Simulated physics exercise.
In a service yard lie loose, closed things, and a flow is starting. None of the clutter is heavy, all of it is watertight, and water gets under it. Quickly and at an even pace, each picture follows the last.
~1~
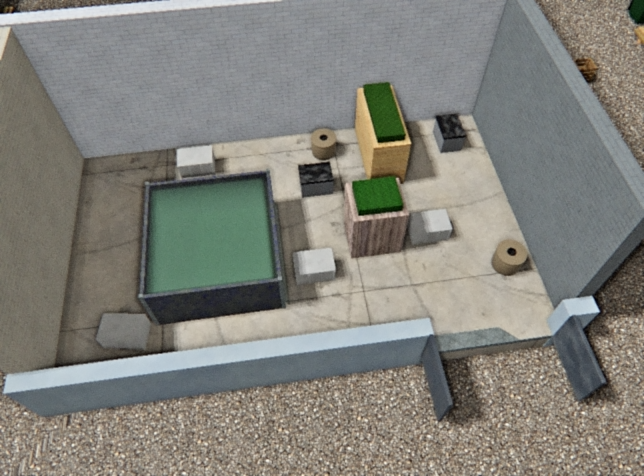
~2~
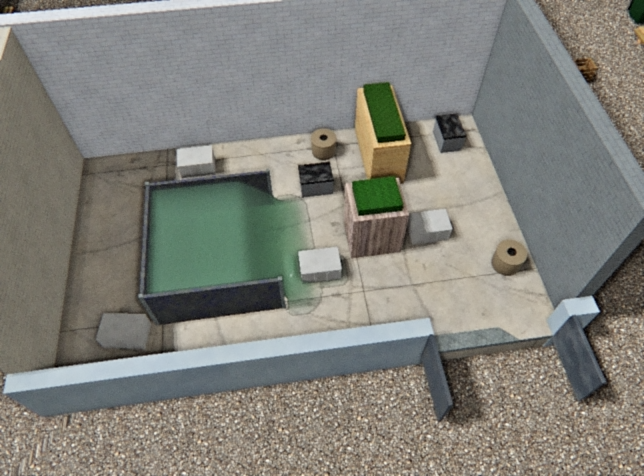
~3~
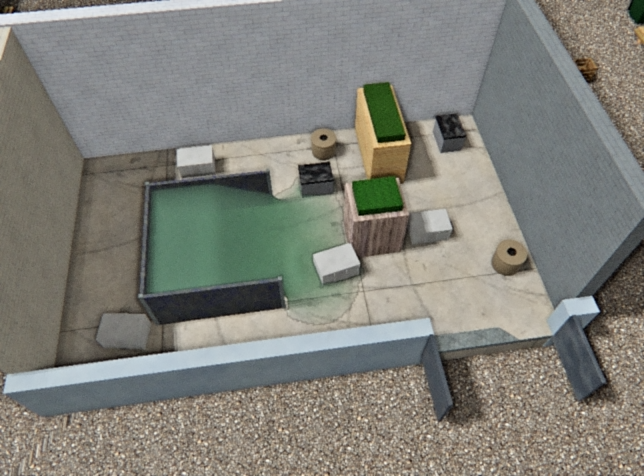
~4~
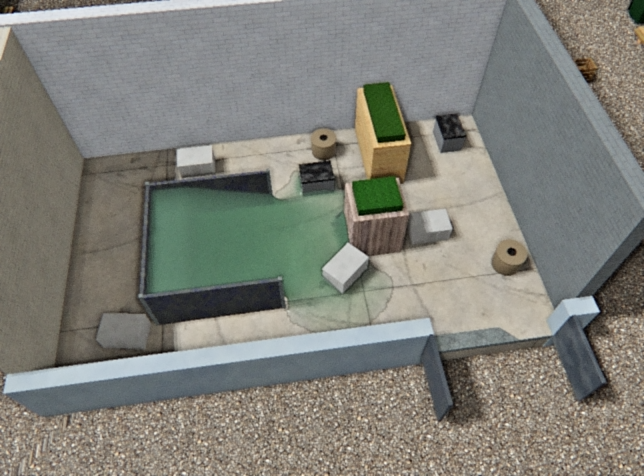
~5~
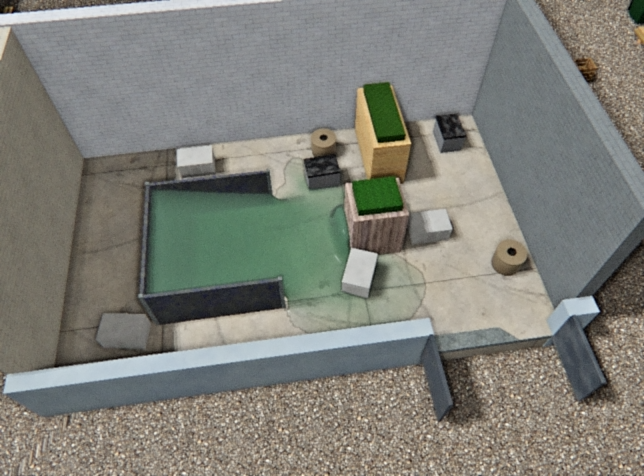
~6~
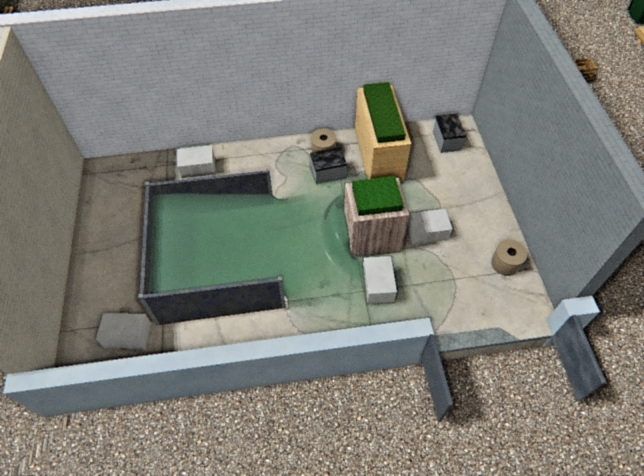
In a walled yard, green water poured from the right side of a dark tank, pushing and turning a pale box rightward, then spread around a planter and shifted a dark box slightly.
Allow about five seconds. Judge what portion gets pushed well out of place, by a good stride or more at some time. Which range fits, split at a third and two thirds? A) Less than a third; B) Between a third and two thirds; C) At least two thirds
The answer is C.
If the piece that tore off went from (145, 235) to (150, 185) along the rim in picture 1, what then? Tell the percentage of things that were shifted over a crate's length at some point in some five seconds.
Roughly 40 in a hundred.
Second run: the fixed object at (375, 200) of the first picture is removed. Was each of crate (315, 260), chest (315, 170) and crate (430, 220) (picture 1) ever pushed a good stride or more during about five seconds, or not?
So, one at a time, the first got displaced, the next got displaced and the last got displaced.
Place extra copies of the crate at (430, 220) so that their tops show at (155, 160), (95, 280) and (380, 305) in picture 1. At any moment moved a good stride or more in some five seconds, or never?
Outcome per entry: Knocked aside / stays where it is / knocked aside.
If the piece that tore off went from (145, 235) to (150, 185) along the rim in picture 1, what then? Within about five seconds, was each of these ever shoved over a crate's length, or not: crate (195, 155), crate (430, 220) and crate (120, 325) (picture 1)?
Taking them one at a time, the first gets shoved clear, the second not displaced that far and the third gets shoved clear.
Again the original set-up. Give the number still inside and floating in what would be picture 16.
2 of them.
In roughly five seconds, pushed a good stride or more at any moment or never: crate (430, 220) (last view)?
Verdict on that one: Under that distance.
A moment on, 2 of 8 are well off their spots; 1 afloat.
Next, 3 of 8 are well off their spots; 2 afloat.
Later, 5 of 8 are well off their spots; 3 afloat.
In the end, 7 of 8 are well off their spots, and 7 have been at some point; 6 afloat.
